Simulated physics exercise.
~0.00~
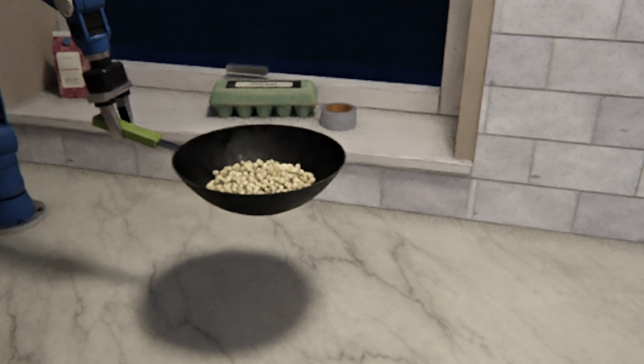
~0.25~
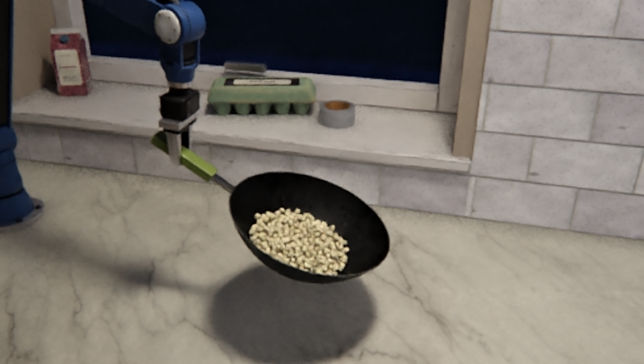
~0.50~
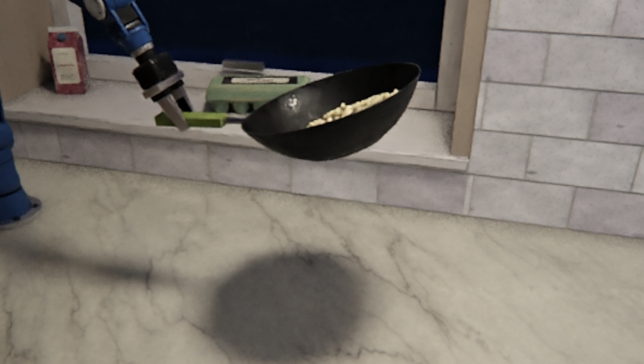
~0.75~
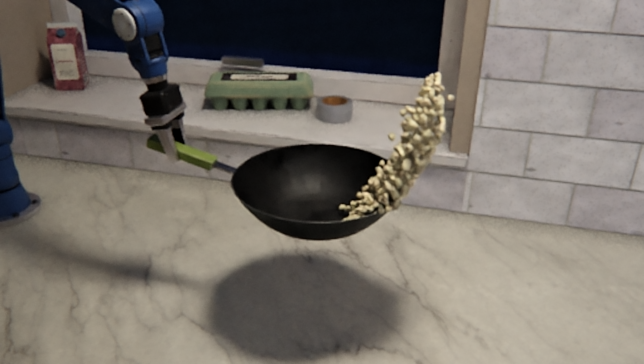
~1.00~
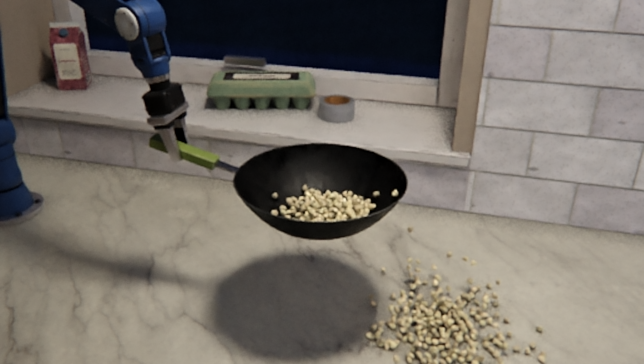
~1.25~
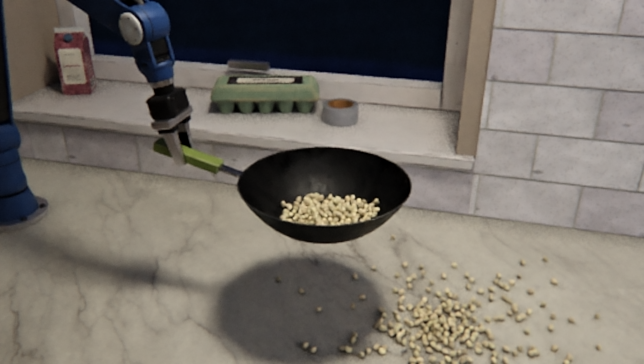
The footage shows a robotic arm holding a black wok of pale beans by its green handle above a marble-patterned counter, tilting and tossing it so that many beans fly over the right rim and scatter on the counter, while others remain in the levelled wok.
